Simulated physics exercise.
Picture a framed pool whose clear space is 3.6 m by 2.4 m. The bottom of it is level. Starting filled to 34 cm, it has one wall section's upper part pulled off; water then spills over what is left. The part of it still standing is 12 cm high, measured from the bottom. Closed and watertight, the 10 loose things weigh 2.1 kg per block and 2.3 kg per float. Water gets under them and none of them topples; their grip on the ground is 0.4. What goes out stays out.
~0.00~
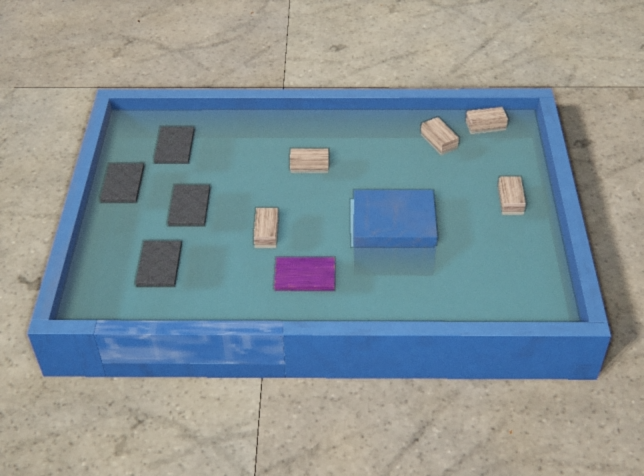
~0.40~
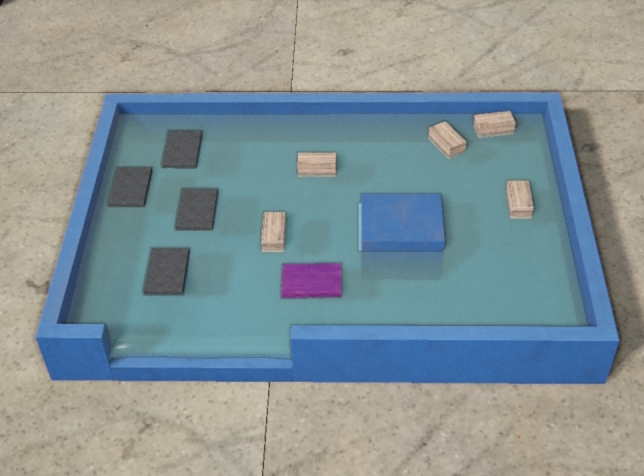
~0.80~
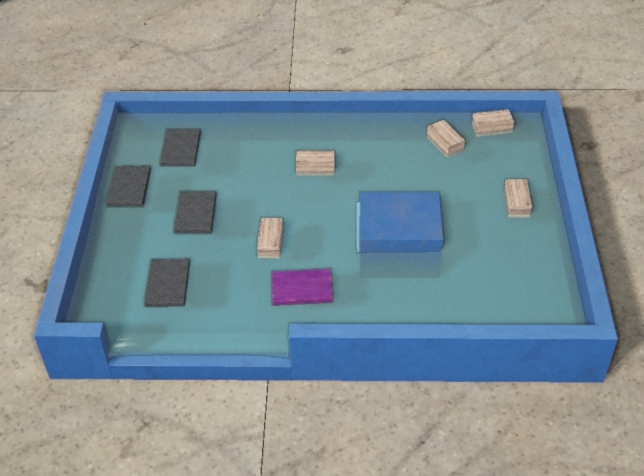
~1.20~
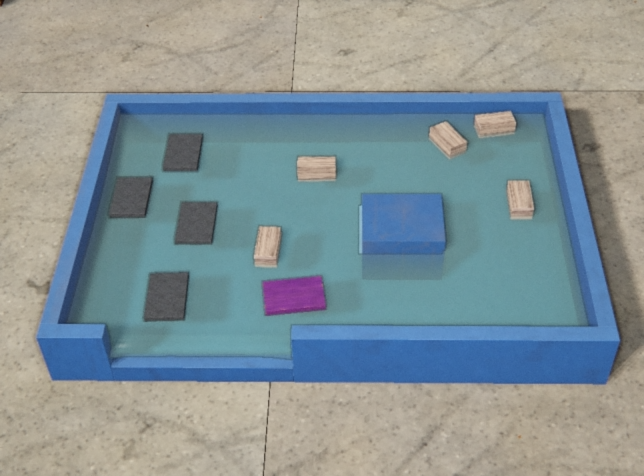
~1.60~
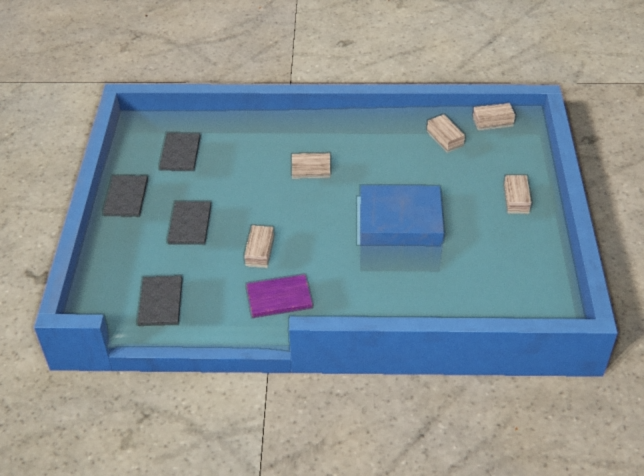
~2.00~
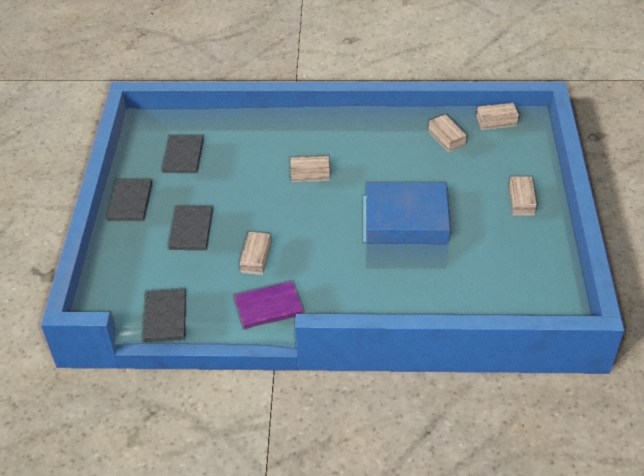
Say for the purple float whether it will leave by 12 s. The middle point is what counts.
Note: Purple float has gone out by then.
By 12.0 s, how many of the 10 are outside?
4.
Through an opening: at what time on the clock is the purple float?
Exit time: About 2.5 s.
After 2.8 s the purple float has gone out; 2 of 10 are out; 8 afloat.
After 5.4 s the purple float has gone out; 3 of 10 are out; 7 afloat.
After 8.0 s the purple float has gone out; 4 of 10 are out; 6 afloat.
After 12.0 s the purple float has gone out; 4 of 10 are out; 6 afloat.
